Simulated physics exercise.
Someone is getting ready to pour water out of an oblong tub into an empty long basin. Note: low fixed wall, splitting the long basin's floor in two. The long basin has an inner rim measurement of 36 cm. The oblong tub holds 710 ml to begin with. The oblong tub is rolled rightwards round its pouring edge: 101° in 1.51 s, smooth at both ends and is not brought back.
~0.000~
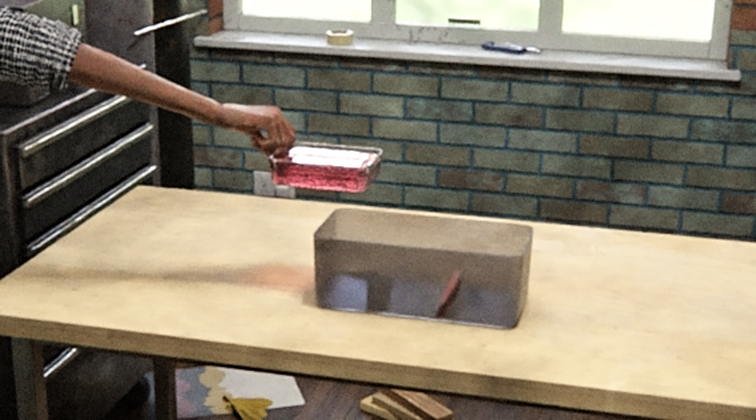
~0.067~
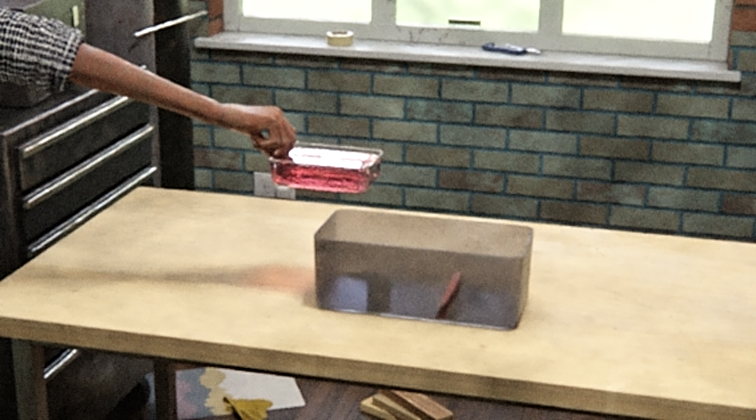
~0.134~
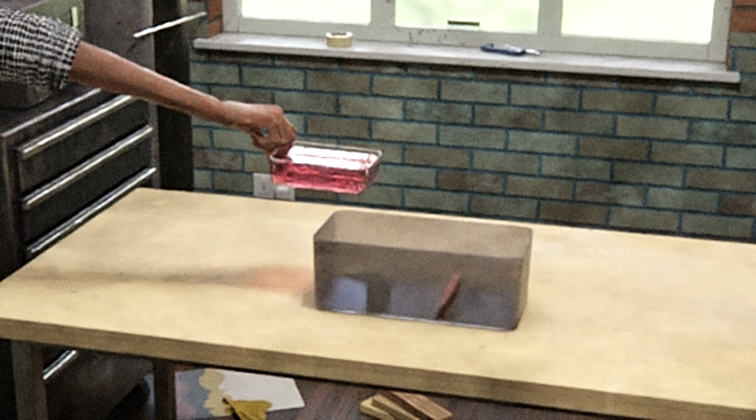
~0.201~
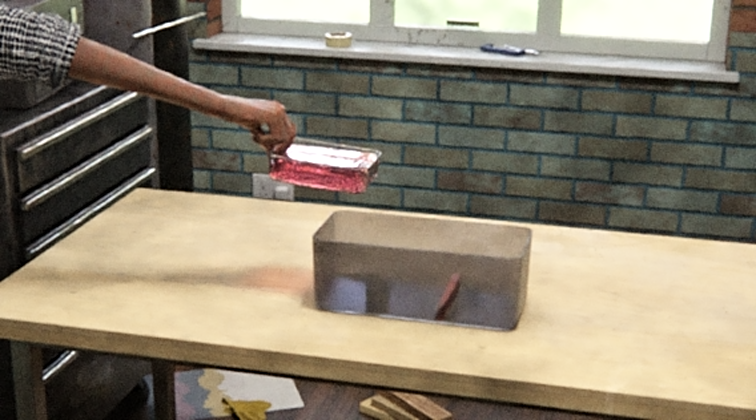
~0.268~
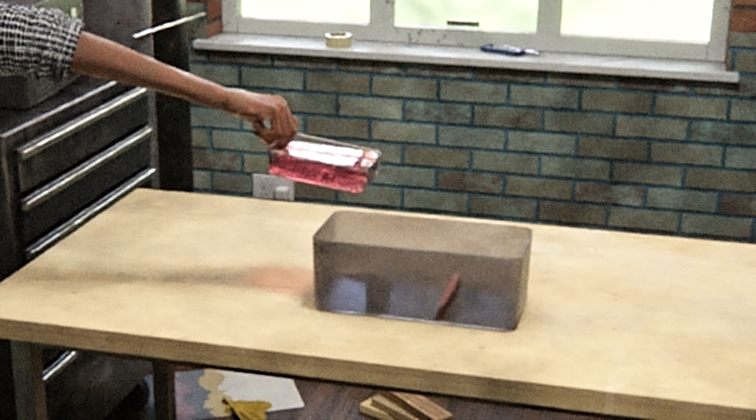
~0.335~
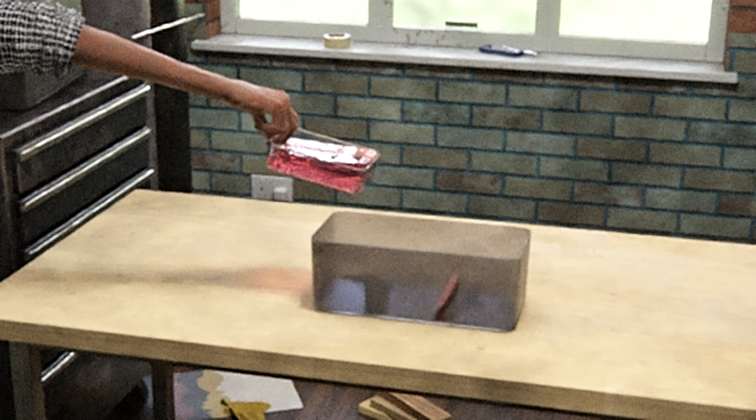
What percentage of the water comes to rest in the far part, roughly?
23 %.
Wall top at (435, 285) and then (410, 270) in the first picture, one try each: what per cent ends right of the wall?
I'd say 50 percent on the first go, 75 percent on the next.
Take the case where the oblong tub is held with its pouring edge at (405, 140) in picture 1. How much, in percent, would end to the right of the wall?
Then I'd expect something near 60 per cent.
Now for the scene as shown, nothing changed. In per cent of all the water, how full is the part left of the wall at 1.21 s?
Around 68 in a hundred.
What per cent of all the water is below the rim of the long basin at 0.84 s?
The basin holds roughly 36 in a hundred parts at that moment.
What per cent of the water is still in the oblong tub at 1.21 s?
Near 4 percent, more or less.
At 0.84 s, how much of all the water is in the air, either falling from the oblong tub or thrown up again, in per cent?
Close to 44 in a hundred.
Then, 0.84 s in, the tilt is 59° and 18 per cent is still to pour, 34 is left of the wall and 1 right of it.
Then, 1.21 s in, the tilt is 91° and 4 per cent is still to pour, 68 is left of the wall and 16 right of it.
Then, 1.59 s in, the tilt is 101° and 0 per cent is still to pour, 72 is left of the wall and 21 right of it.
Then, 2.01 s in, the tilt is 101° and 0 per cent is still to pour, 69 is left of the wall and 23 right of it.
Finally, 69 per cent lies left of the wall, 23 right of it and 8 outside.
